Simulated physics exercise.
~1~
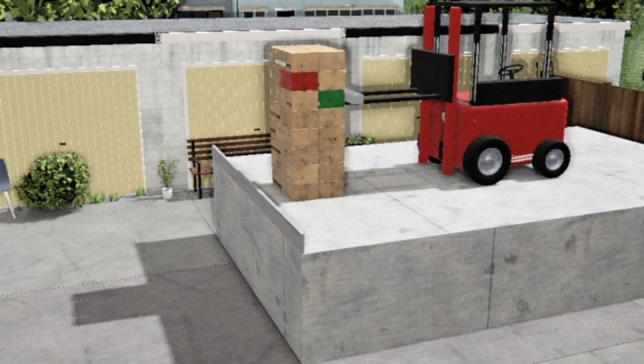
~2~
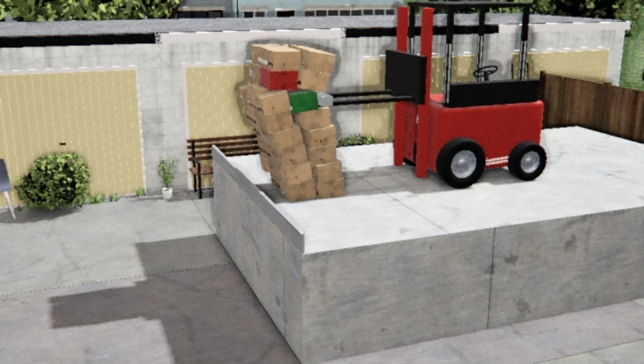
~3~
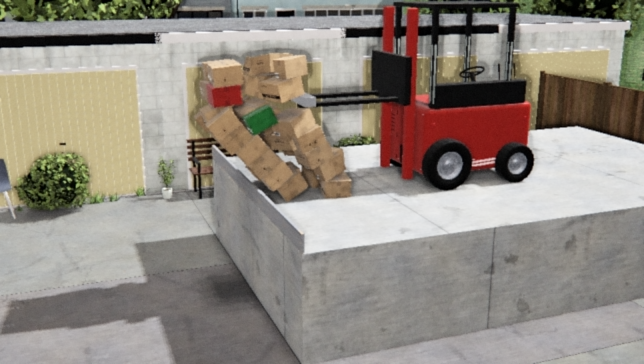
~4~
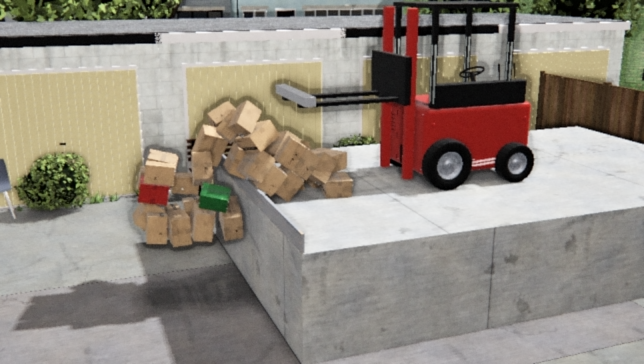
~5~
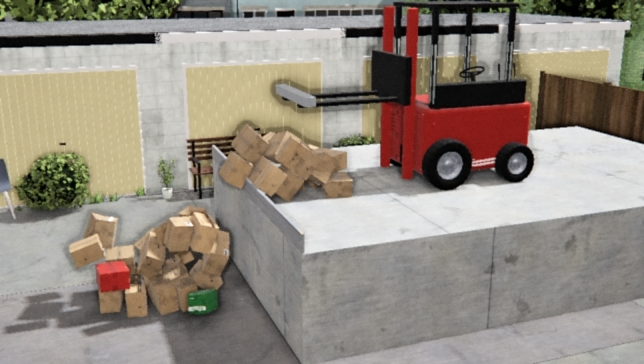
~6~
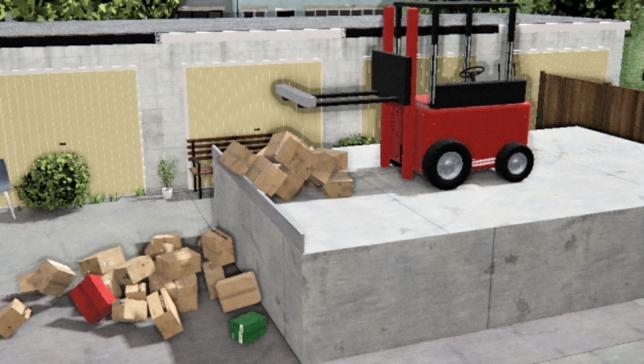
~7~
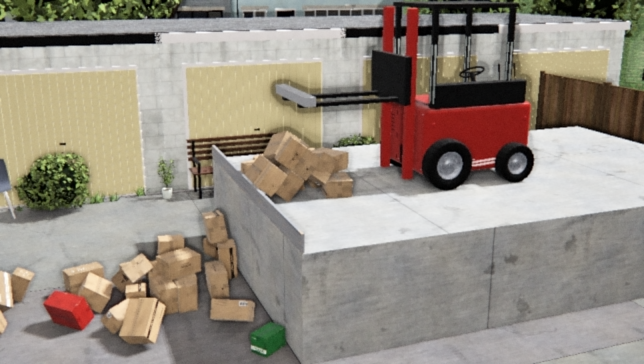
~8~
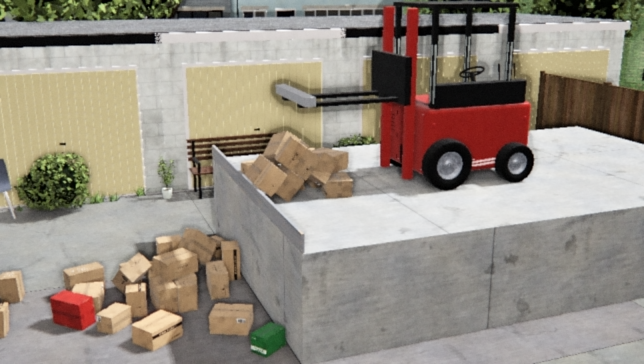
In this clip, a red forklift on a raised concrete platform pushes its beam into a tall stack of cartons, which buckles and topples left. Many cartons, including the red and green ones, spill over the edge and scatter on the ground, while a heap stays on the platform.
